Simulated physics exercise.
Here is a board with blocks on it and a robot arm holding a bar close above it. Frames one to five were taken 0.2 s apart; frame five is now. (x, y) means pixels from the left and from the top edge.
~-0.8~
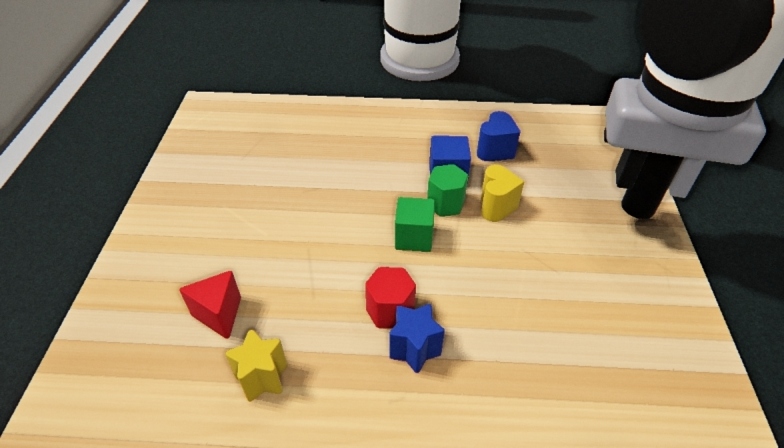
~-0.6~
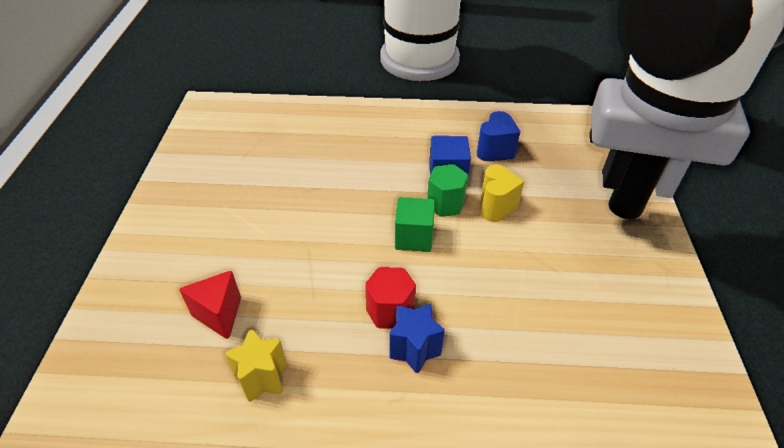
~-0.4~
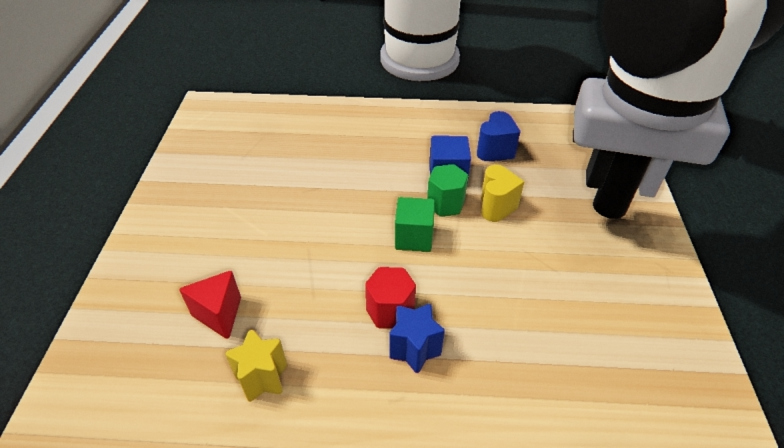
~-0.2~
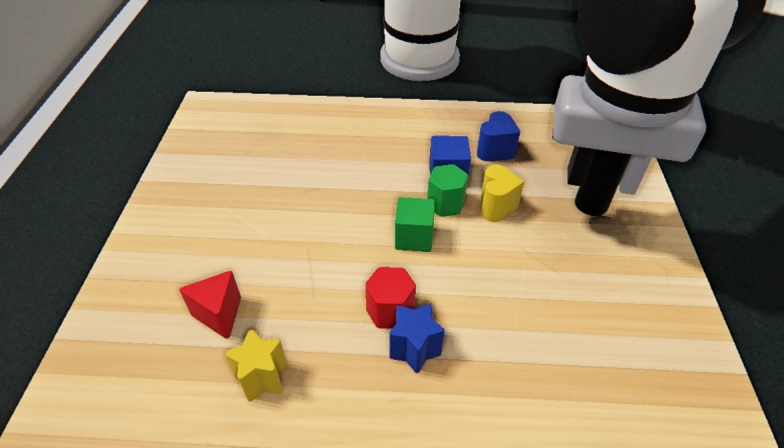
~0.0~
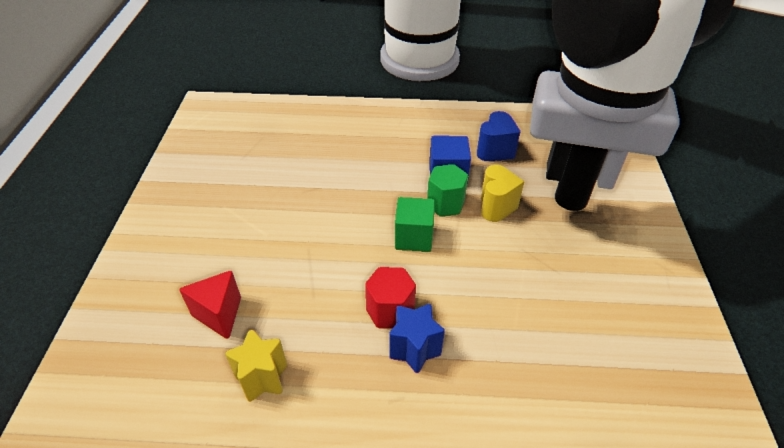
We see a robot arm holding a dark bar near the right side of a wooden board with colourful blocks on it. The bar moves steadily left, nearer the yellow heart-shaped block, while all the blocks stay still.
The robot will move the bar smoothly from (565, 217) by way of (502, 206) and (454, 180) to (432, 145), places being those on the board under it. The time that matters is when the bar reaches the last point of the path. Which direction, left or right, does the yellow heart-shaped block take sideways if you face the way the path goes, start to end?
It slides leftward.
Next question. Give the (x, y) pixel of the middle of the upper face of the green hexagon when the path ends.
The middle of its upper face should be somewhere near (405, 179).
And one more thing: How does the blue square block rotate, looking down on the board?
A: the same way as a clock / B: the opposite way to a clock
B
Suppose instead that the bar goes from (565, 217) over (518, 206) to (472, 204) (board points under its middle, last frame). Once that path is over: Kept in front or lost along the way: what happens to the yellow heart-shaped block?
In front, I predict.
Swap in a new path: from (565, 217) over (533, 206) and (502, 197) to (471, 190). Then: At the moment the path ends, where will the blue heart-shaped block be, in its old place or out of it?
At the end of the path, it will still be in place.
On the path given first. One third of the way, bar (506, 189); green hexagon (436, 175), turned 15° anticlockwise; yellow heart-shaped block (470, 174).
Two thirds of the way, bar (456, 163); green hexagon (405, 179), turned 45° anticlockwise; blue square block (433, 132); yellow heart-shaped block (428, 161), turned 65° anticlockwise.
At the end, bar (434, 127); green hexagon (405, 179), turned 45° anticlockwise; blue square block (404, 110), turned 60° anticlockwise; blue heart-shaped block unmoved; yellow heart-shaped block (428, 160), turned 70° anticlockwise.
